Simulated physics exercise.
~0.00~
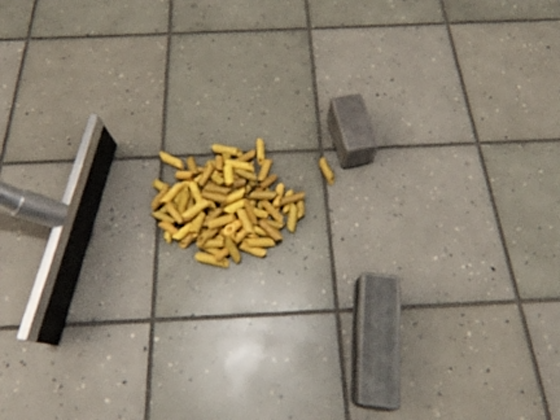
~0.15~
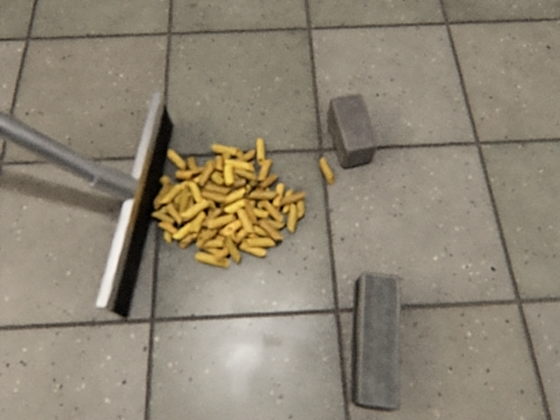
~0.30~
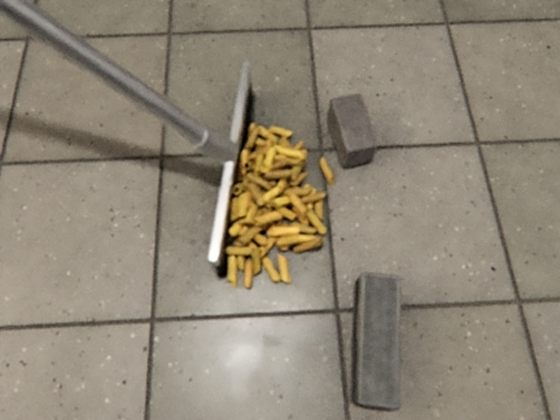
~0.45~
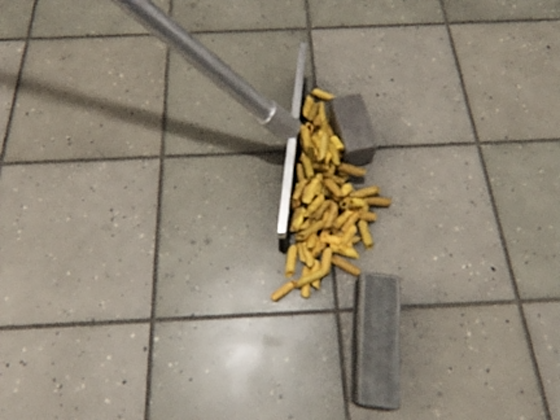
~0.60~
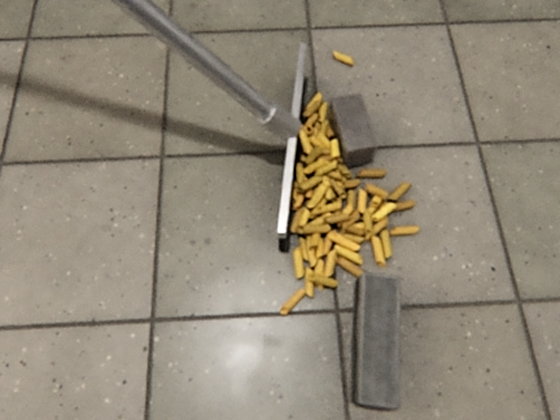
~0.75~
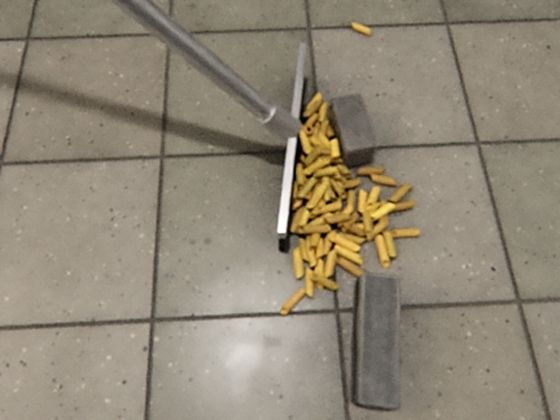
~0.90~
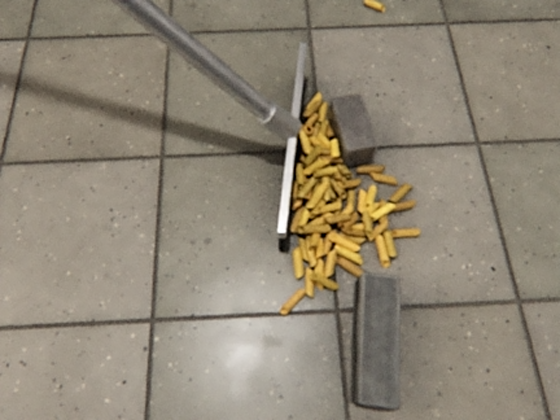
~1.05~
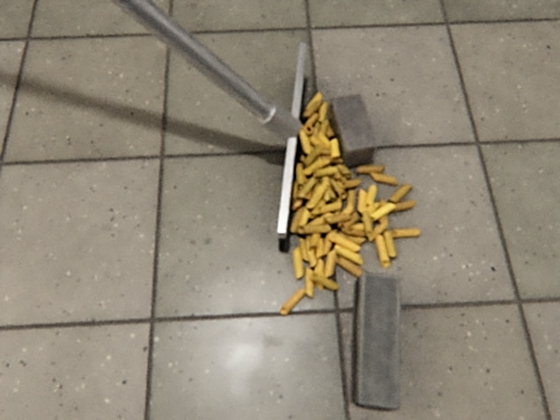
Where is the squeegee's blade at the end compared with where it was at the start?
It starts at the left side of the view, well clear of the pasta, and ends farther right and somewhat higher up, near the middle and pressed up against the pasta just left of the upper block.
